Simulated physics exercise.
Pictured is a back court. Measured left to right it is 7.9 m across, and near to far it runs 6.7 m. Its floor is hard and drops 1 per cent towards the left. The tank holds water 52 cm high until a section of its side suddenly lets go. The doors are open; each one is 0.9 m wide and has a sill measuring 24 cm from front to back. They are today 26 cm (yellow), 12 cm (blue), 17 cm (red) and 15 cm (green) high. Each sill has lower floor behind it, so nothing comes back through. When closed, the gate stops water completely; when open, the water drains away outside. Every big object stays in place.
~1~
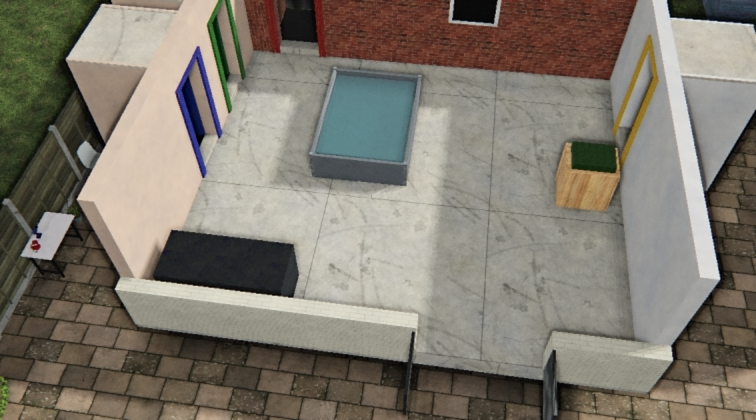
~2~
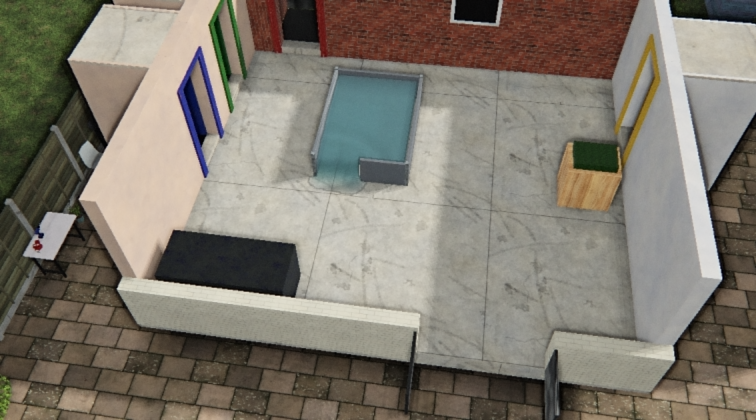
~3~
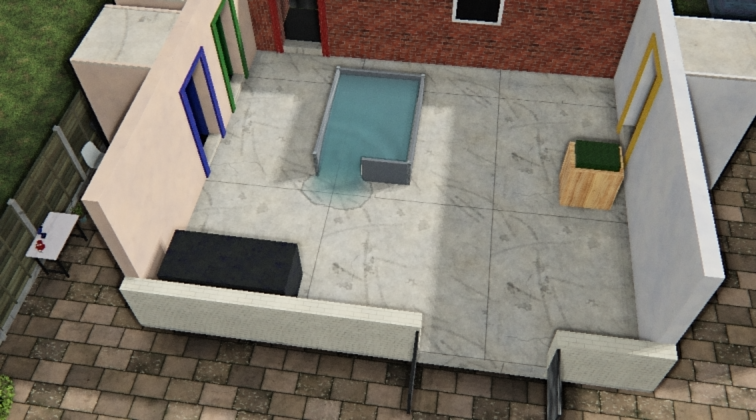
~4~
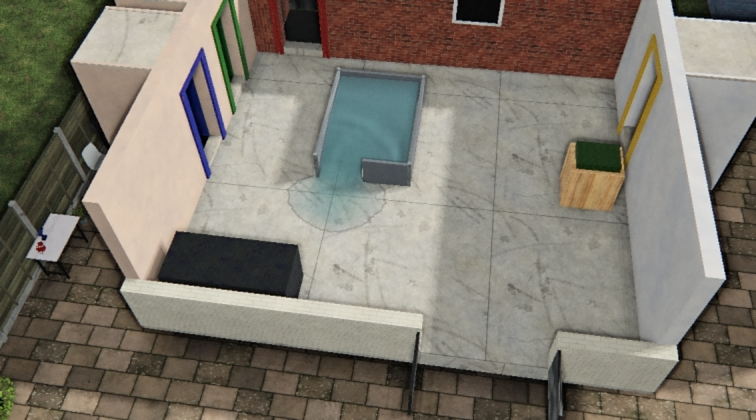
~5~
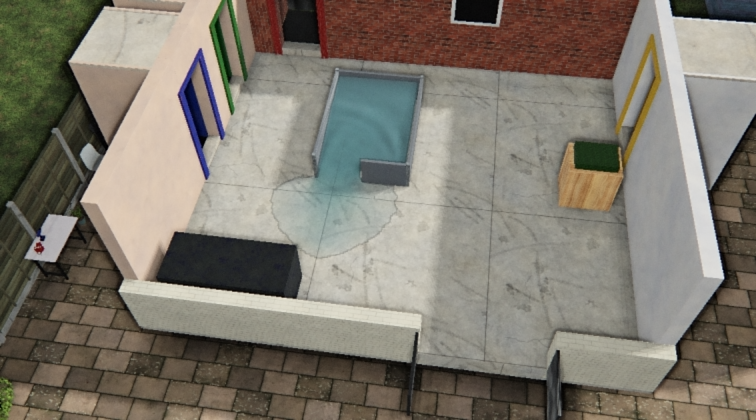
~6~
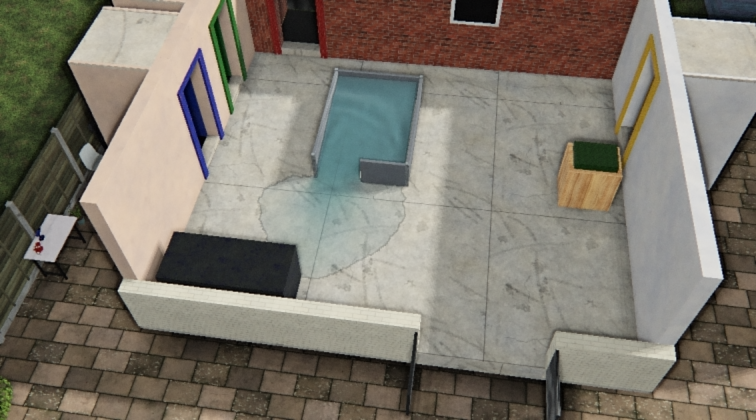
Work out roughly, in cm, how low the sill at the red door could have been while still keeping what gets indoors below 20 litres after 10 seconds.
No lower than about 5.5 cm.
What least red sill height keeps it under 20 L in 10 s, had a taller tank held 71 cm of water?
You'd need a step of close to 9.0 cm.
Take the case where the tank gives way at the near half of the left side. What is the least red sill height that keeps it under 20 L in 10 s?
It should stand roughly 8.5 cm high.
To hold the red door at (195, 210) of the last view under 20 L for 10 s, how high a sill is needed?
You'd want it roughly 8.5 cm high.
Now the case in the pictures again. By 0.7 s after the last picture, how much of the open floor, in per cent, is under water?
Wet share: Near 15 %.
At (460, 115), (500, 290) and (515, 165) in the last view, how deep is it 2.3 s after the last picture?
About 0, 0 and 0 cm.
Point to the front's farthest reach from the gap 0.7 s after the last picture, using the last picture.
The tip of the flood lies near (357, 332).
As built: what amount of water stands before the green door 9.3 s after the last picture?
You'd measure close to 5.5 cm there.
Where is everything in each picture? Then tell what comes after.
The tank at (368, 117) is whole and still, 52 cm deep; the red door at (296, 17) is dry, in the first picture.
The front is at (346, 191), 0.3 m from the gap at (339, 171); 0.2 m2 of floor is wet, 52 cm left at the back, in the second picture.
The gap is at (341, 171), the front 0.7 m out at (326, 203); the back of the tank holds 52 cm, in the third picture.
Water pours out at (341, 173) and has run 1.2 m, to (322, 225); about 6 cm deep outside, 52 cm at the back, in the fourth picture.
The front is at (317, 253), 1.8 m from the gap at (340, 173); 2.5 m2 of floor is wet, 52 cm left at the back, in the fifth picture.
The gap is at (339, 172), the front 2.2 m out at (305, 272); the back of the tank holds 52 cm; 3.7 m in a straight line remain to the red door at (297, 18), in the sixth picture.
Then, 0.7 s after the last picture water covers 15 % of the floor, deepest (30 cm) near (327, 182); it has not reached the red door.
Then, 2.3 s after the last picture water covers 25 % of the floor, deepest (28 cm) near (186, 311); it has not reached the red door.
Then, 9.3 s after the last picture water covers 75 % of the floor, deepest (10 cm) near (217, 315); 8 cm at the red door, 0 litres in over its 17 cm sill.
At the red door as built, the water peaked near 10 cm, 7.9 s after the last picture.
Run again over the same 10 s with other heights there, 27 litres in over 5 cm, 8 litres over 7 cm. The limit of 20 litres is kept from about 5.5 cm up.
